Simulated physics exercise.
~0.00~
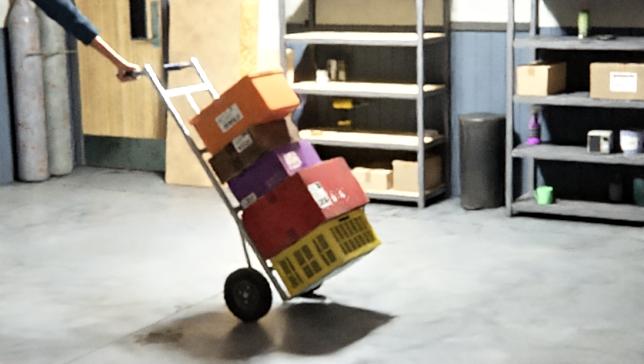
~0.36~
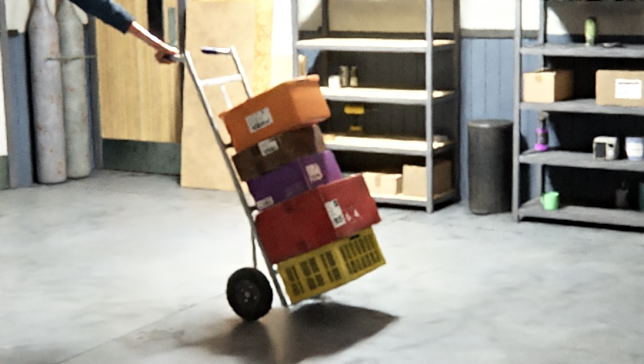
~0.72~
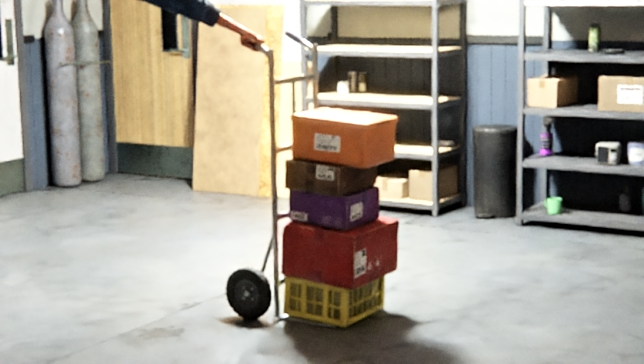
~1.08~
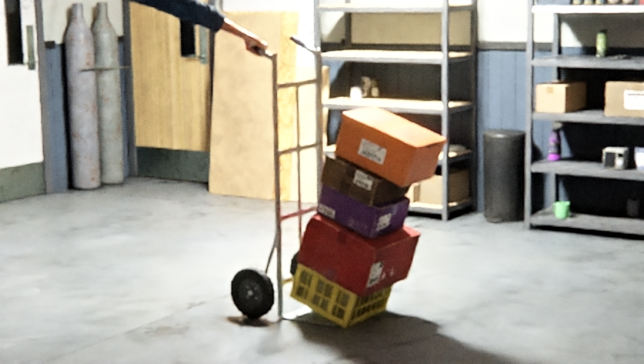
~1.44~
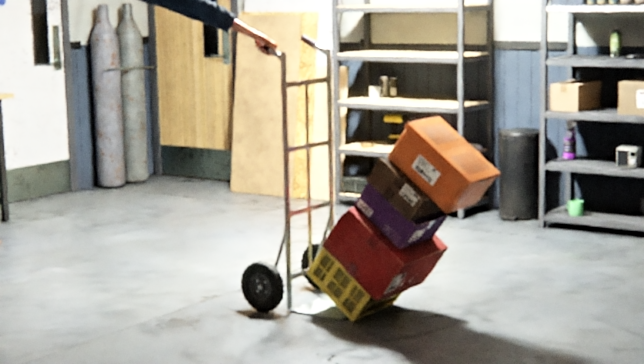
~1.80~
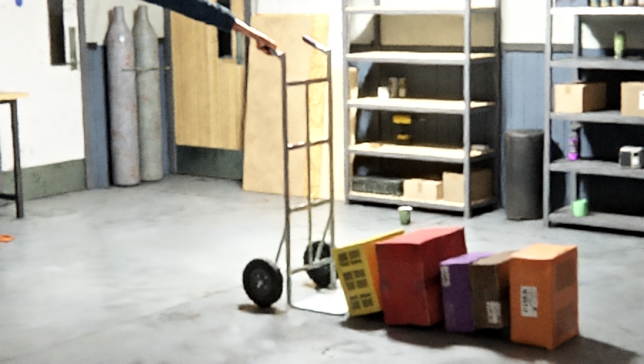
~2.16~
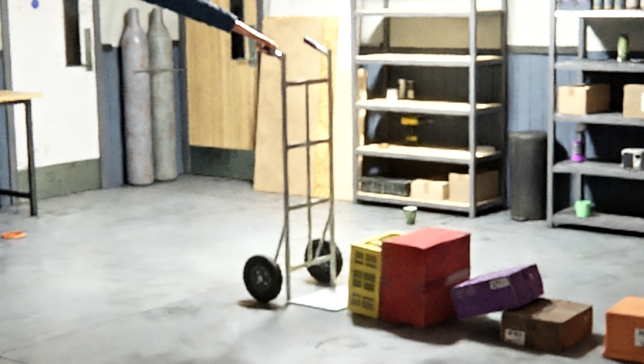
A hand truck swings upright, and its stacked boxes tip forward and topple onto the floor.
